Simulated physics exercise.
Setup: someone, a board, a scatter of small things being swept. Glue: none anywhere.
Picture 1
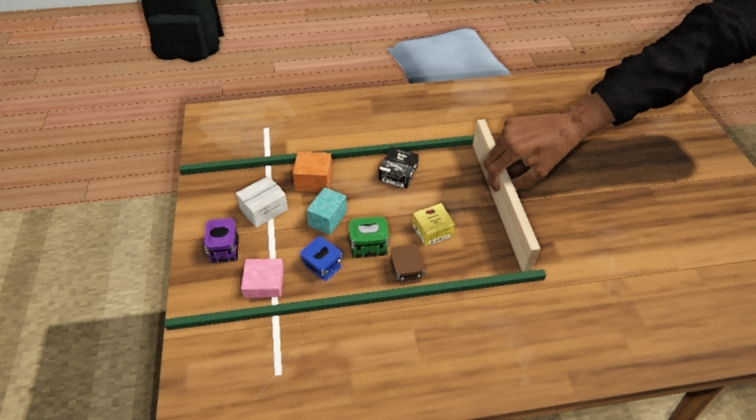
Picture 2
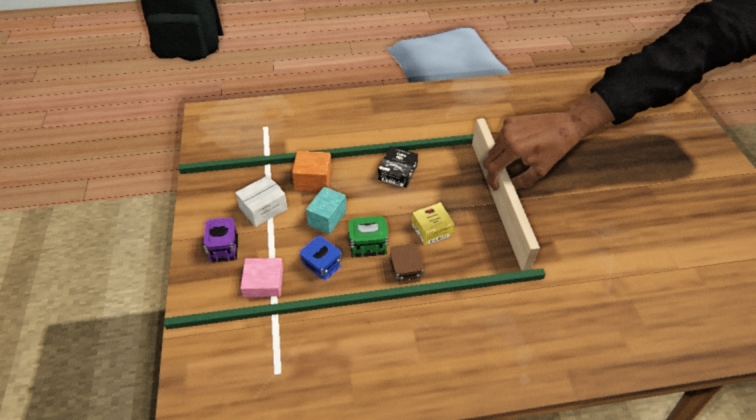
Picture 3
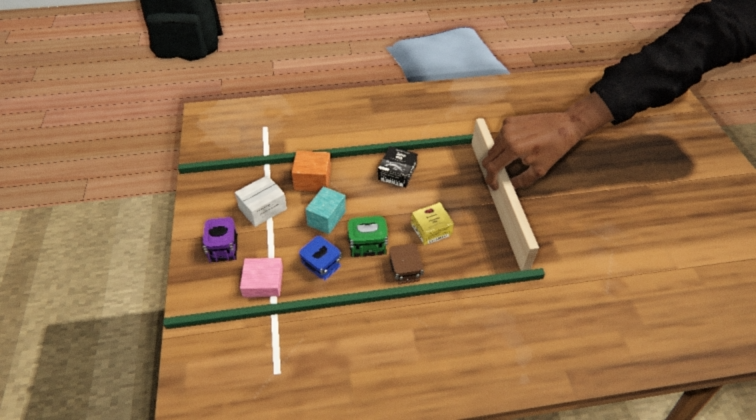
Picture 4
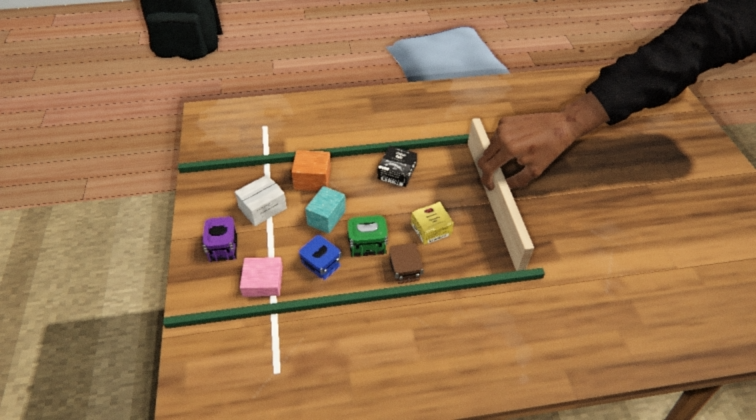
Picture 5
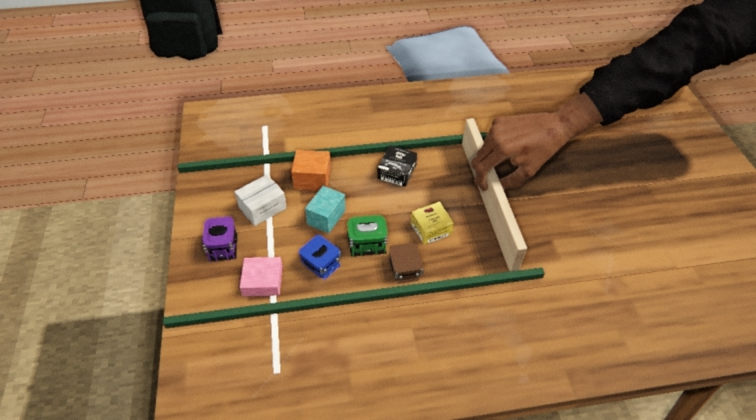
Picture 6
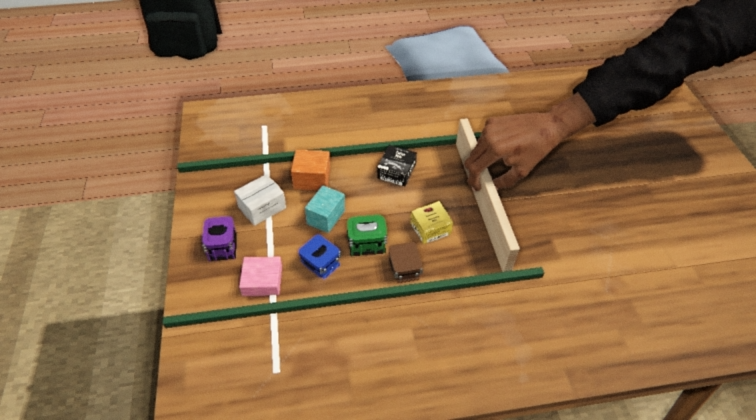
A wooden table stands on a plank floor beside pale rugs, seen from above at an angle by a still camera. Between two green rails lie small blocks and cases, with purple, white and pink near a white line at left, orange, turquoise, blue and green mid-table, and black, yellow and brown further right. A dark-sleeved arm's hand slides an upright wooden board slightly left, while the small things stay practically still.
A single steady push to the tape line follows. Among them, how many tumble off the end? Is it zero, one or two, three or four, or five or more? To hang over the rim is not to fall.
It will be zero.
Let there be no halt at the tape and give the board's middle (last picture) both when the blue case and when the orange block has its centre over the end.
Roughly at (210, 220) and roughly at (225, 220).
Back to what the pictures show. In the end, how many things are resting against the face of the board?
Contact count: 4.
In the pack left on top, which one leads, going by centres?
Ending up nearest is the purple case.
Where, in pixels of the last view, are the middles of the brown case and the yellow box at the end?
Brown case: About (258, 281); yellow box: About (253, 242).
Soon after, none off yet; purple case at rest near (220, 239); pink block at rest near (261, 276); white box at rest near (261, 200).
After that, none off yet; purple case moving near (216, 239); pink block displaced about its own width near (226, 281); white box displaced a little near (240, 207).
In the end, the number that fall off is zero.
